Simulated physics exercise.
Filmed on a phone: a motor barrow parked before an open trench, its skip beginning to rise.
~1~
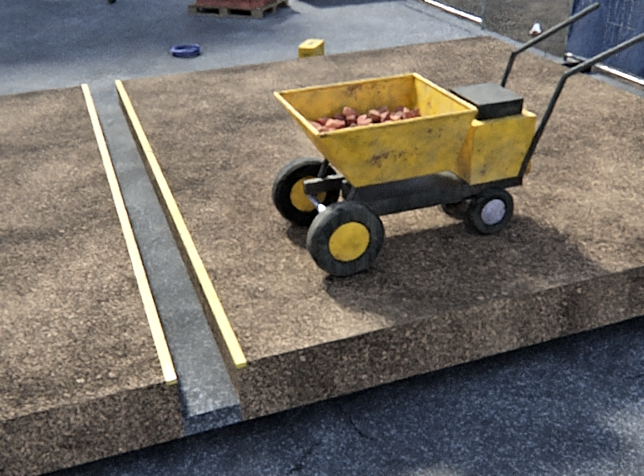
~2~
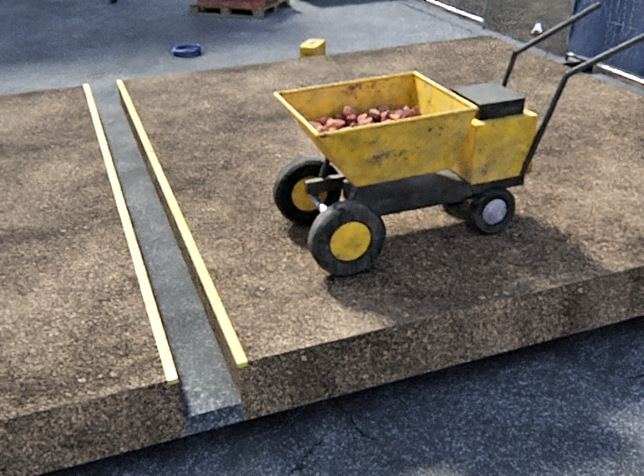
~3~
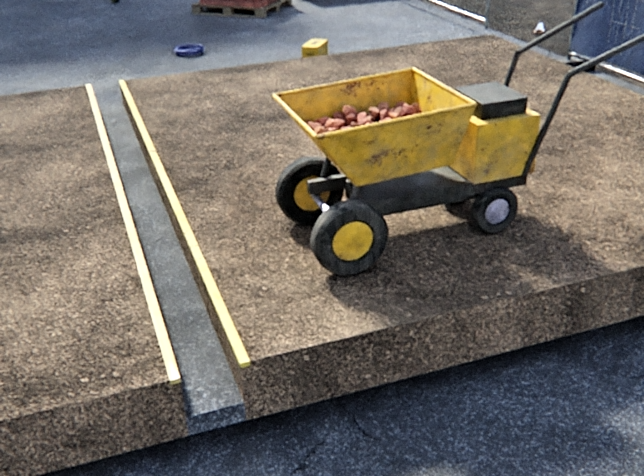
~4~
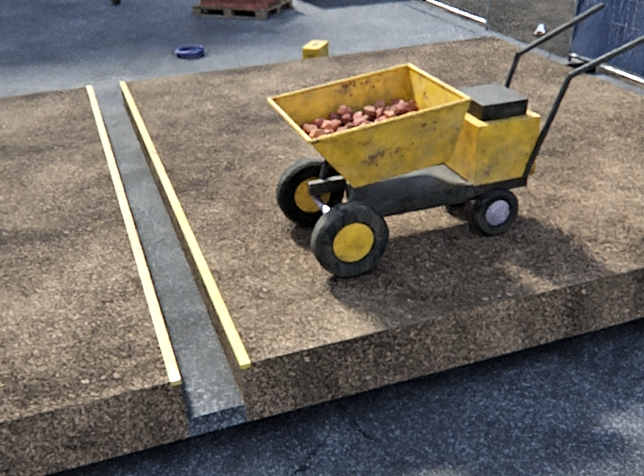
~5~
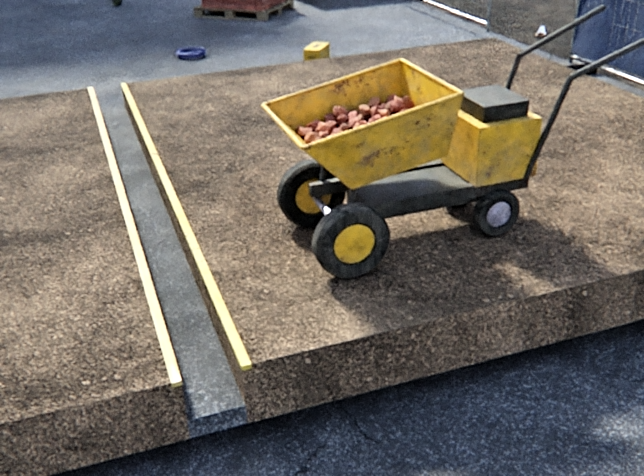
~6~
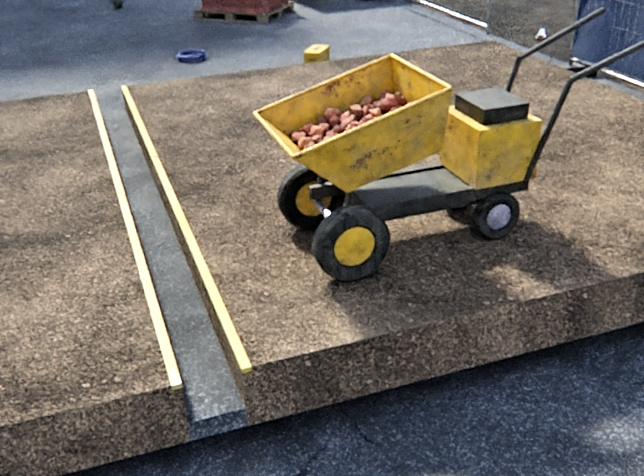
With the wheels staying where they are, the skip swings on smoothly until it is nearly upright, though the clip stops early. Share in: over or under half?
Over half.
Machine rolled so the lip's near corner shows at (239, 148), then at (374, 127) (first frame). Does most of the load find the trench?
The first place leaves the lesser portion between the edges, the second place the lesser portion.
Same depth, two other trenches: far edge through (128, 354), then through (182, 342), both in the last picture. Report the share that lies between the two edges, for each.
The share would be 80 % first and 70 % second.
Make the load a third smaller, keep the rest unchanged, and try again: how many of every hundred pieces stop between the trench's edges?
I'd say close to 80 per cent of it.
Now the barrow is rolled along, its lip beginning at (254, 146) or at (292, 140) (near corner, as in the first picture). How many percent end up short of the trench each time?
Some 0 % then some 0 %.
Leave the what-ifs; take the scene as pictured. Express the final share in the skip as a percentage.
Roughly 5 per cent.
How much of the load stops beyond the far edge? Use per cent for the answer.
About 0 per cent.
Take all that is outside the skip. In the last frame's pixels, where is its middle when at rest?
Close to (188, 300), more or less.
Shortly afterwards, skip tipped steeply; the whole lot in the skip.
Next, skip tipped right over; all but a few in the skip; only a few short of the trench; only a few in or heaped over the trench.
Some moments later, skip tipped right over; near a quarter in the skip; a little short of the trench; near two thirds in or heaped over the trench.
In the end, skip tipped right over; only a few in the skip; near a quarter short of the trench; the bulk in or heaped over the trench; none at all beyond it.
